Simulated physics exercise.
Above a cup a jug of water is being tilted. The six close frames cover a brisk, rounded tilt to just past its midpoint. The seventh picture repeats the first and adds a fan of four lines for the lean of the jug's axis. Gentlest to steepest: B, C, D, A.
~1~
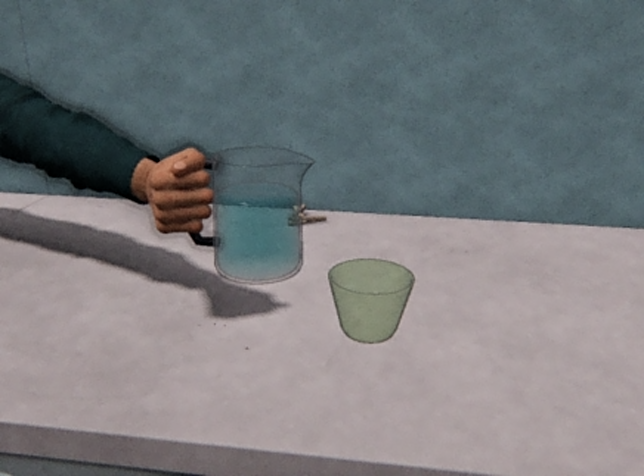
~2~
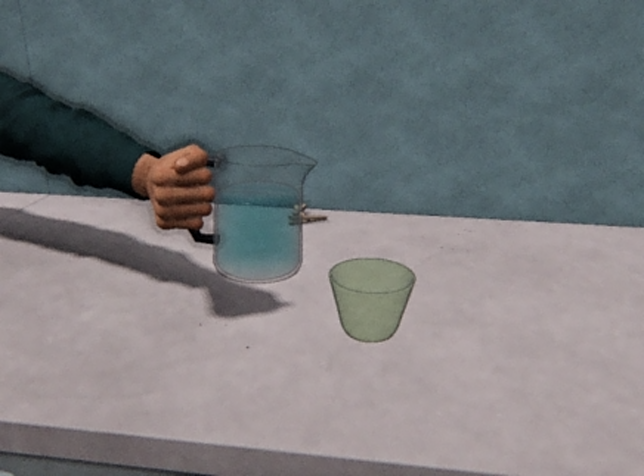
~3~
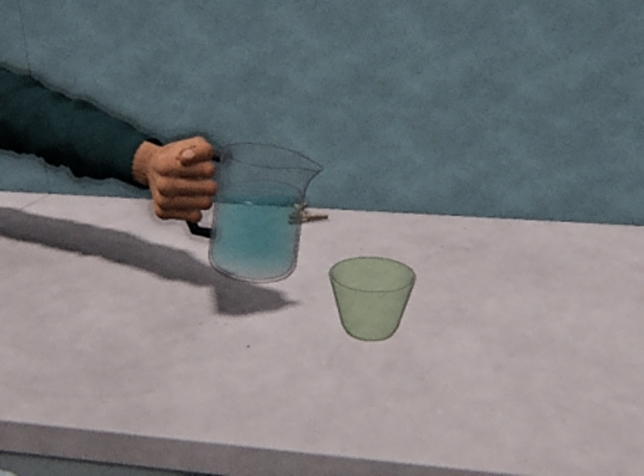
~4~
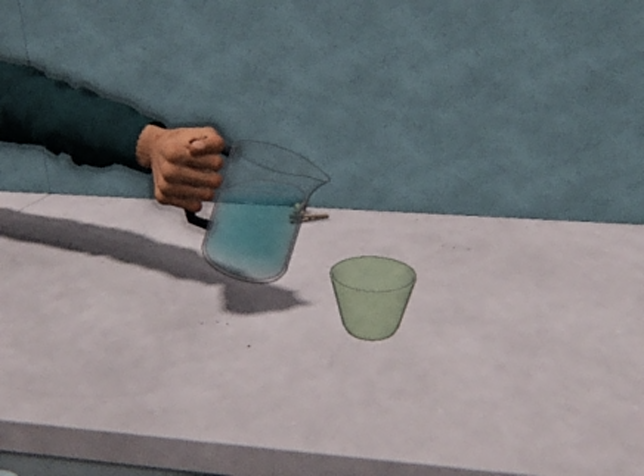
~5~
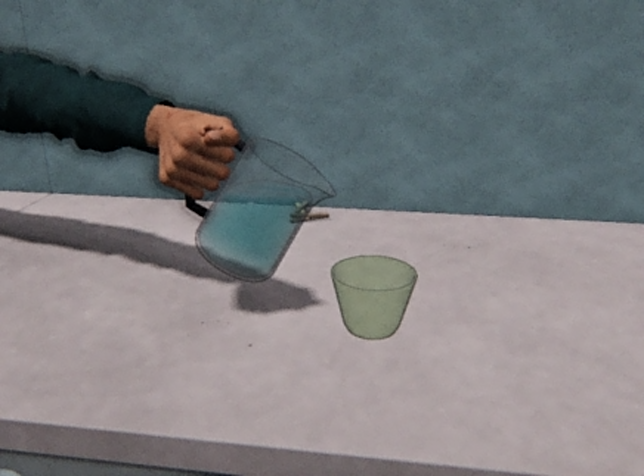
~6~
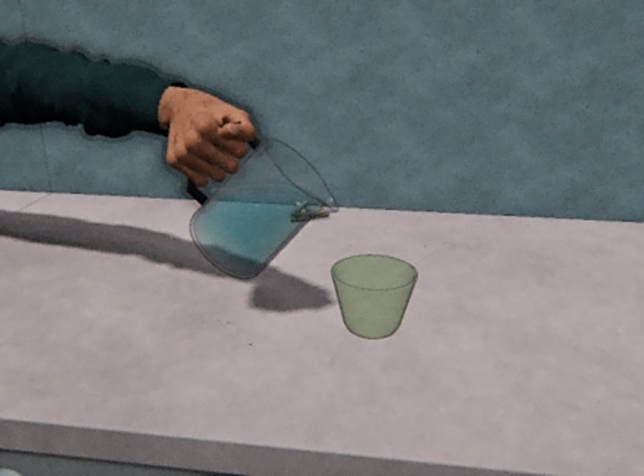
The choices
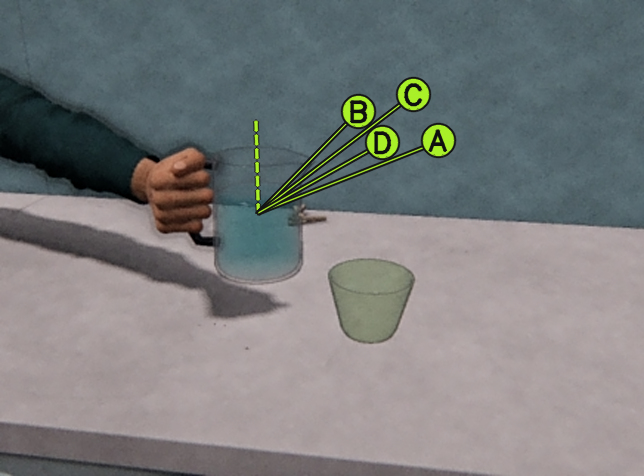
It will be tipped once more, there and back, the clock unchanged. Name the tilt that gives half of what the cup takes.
Choose A.
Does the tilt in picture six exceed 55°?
No.
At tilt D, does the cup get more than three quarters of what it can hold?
No, less.
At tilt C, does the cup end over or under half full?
Under half.
In lime, A at (423, 147); B at (346, 123); C at (399, 104); D at (367, 151).
If A is chosen, the cup ends with about 47 % of what it can hold.
If B is chosen, the cup ends with about 5 % of what it can hold.
If C is chosen, the cup ends with about 14 % of what it can hold.
If D is chosen, the cup ends with about 28 % of what it can hold.
